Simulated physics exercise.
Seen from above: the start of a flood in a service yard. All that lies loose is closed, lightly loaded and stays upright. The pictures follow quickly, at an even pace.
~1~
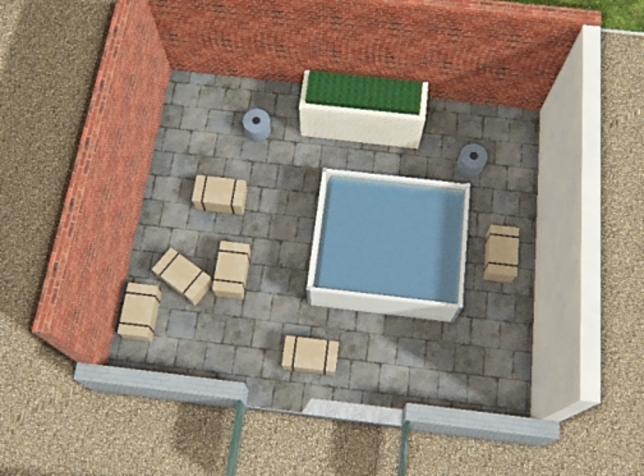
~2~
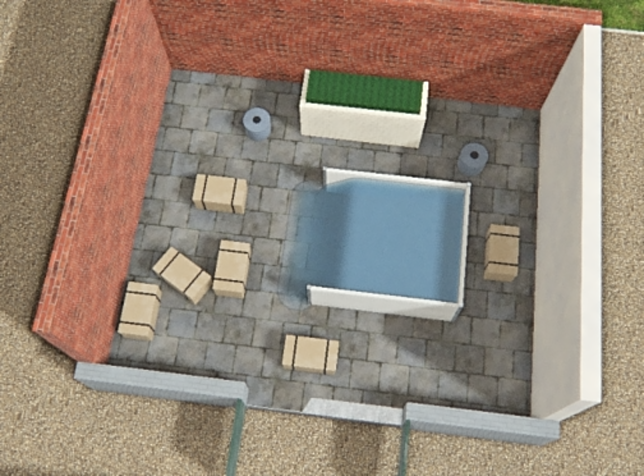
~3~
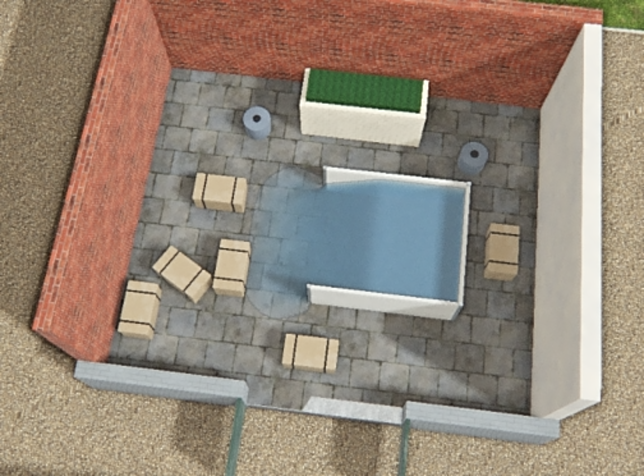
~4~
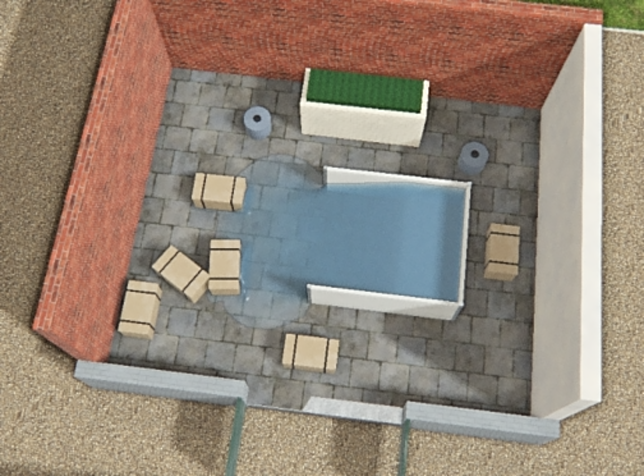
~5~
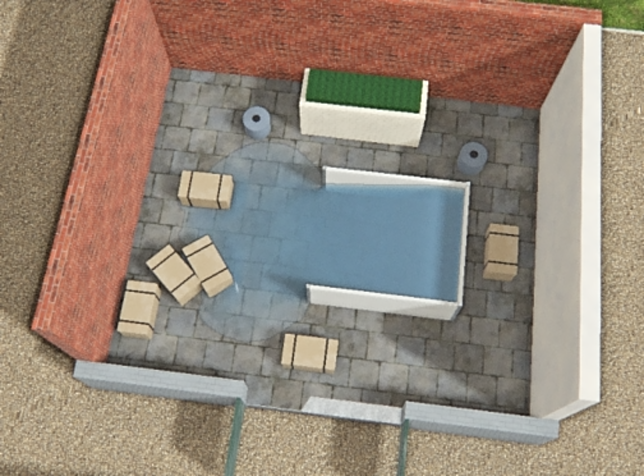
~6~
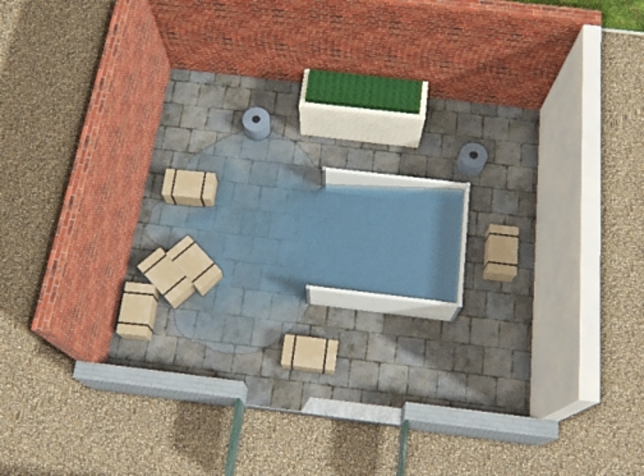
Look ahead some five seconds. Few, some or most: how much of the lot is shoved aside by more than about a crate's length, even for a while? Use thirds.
That comes to two thirds or above.
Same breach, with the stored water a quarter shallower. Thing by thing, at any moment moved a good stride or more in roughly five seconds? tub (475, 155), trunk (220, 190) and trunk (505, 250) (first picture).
One after the other: Never so far, shifted that much, no.
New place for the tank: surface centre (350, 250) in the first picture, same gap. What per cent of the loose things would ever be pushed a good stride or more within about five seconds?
Near 80 in a hundred.
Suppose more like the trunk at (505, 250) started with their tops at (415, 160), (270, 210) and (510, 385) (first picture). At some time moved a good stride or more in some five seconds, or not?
In that order: No, shifted that much, not that far.
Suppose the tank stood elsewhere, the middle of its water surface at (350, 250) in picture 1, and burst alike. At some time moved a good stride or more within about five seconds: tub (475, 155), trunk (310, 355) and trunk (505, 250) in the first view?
One after the other: Never so far, moved that far, no.
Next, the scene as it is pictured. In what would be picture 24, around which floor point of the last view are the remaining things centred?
Roughly at (305, 251).
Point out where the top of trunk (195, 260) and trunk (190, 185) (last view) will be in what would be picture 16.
Around (160, 267) and (169, 138).
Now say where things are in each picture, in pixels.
The first picture shows a trunk at (231, 267), on the bottom; a trunk at (219, 190) rests on the ground; 0 of 8 have shifted.
The second picture shows a trunk at (231, 266) rests on the ground; a trunk at (219, 189) rests on the ground; 0 of 8 have shifted.
The third picture shows a trunk at (231, 264), on the bottom; a trunk at (219, 188) rests on the ground; 0 of 8 have shifted.
The fourth picture shows a trunk at (224, 264) rests on the ground, close to its start; a trunk at (218, 188), on the bottom; 1 of 8 have shifted.
The fifth picture shows a trunk at (207, 263), on the bottom, a stride from its start; a trunk at (205, 186) rests on the ground, close to its start; 3 of 8 have shifted.
The sixth picture shows a trunk at (193, 262) rests on the ground, a stride from its start; a trunk at (188, 184), on the bottom, a stride from its start; 3 of 8 have shifted.
A moment on, 3 of 8 are well off their spots; 1 afloat.
Next, 5 of 8 are well off their spots; 5 afloat.
Later, 4 of 8 are well off their spots; 5 afloat.
In the end, 6 of 8 are well off their spots, and 6 have been at some point; 4 afloat.
